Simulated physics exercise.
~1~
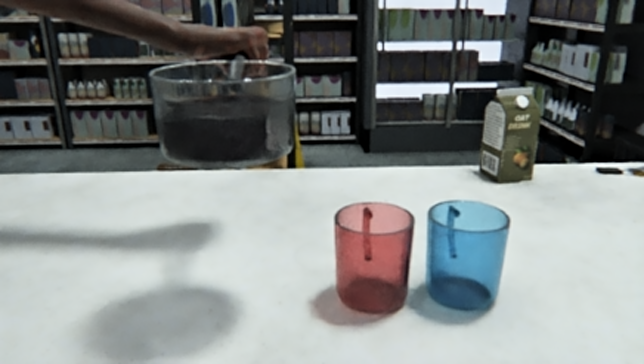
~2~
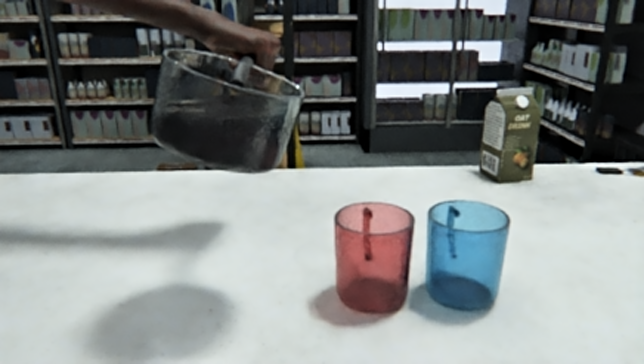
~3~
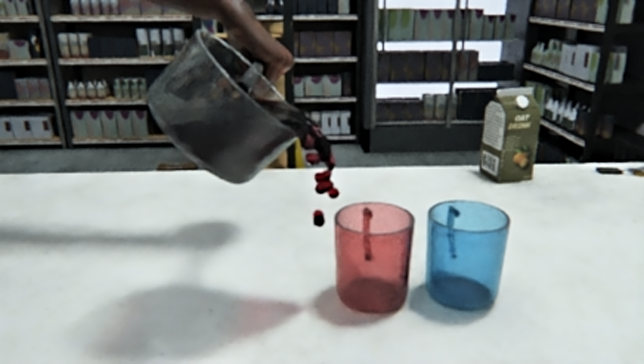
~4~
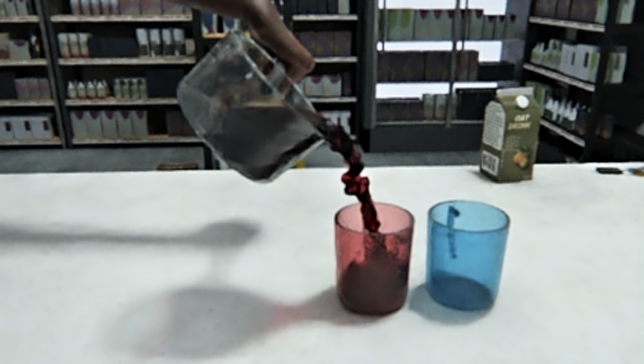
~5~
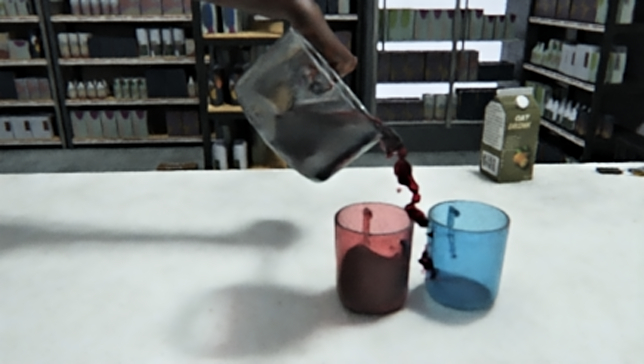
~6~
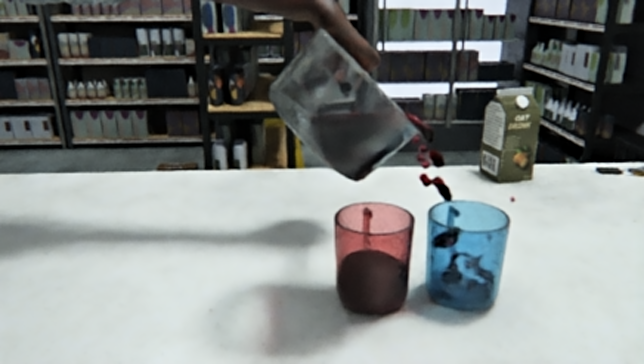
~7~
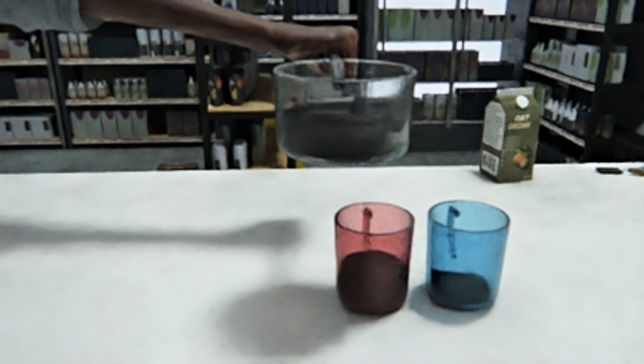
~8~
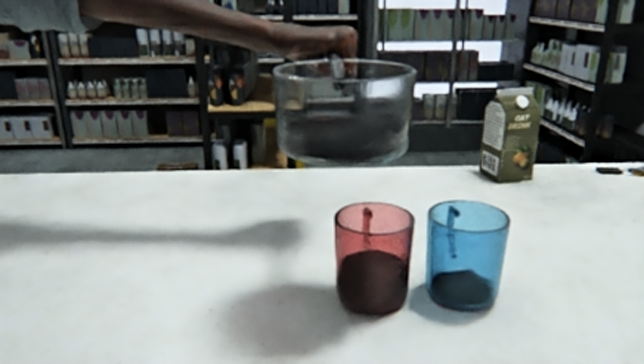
In the video, a hand tilts a small clear pot and pours dark red wine into a red mug, then moves right to pour into a blue mug before righting the pot. The red mug ends up about half full, the blue one holding less.
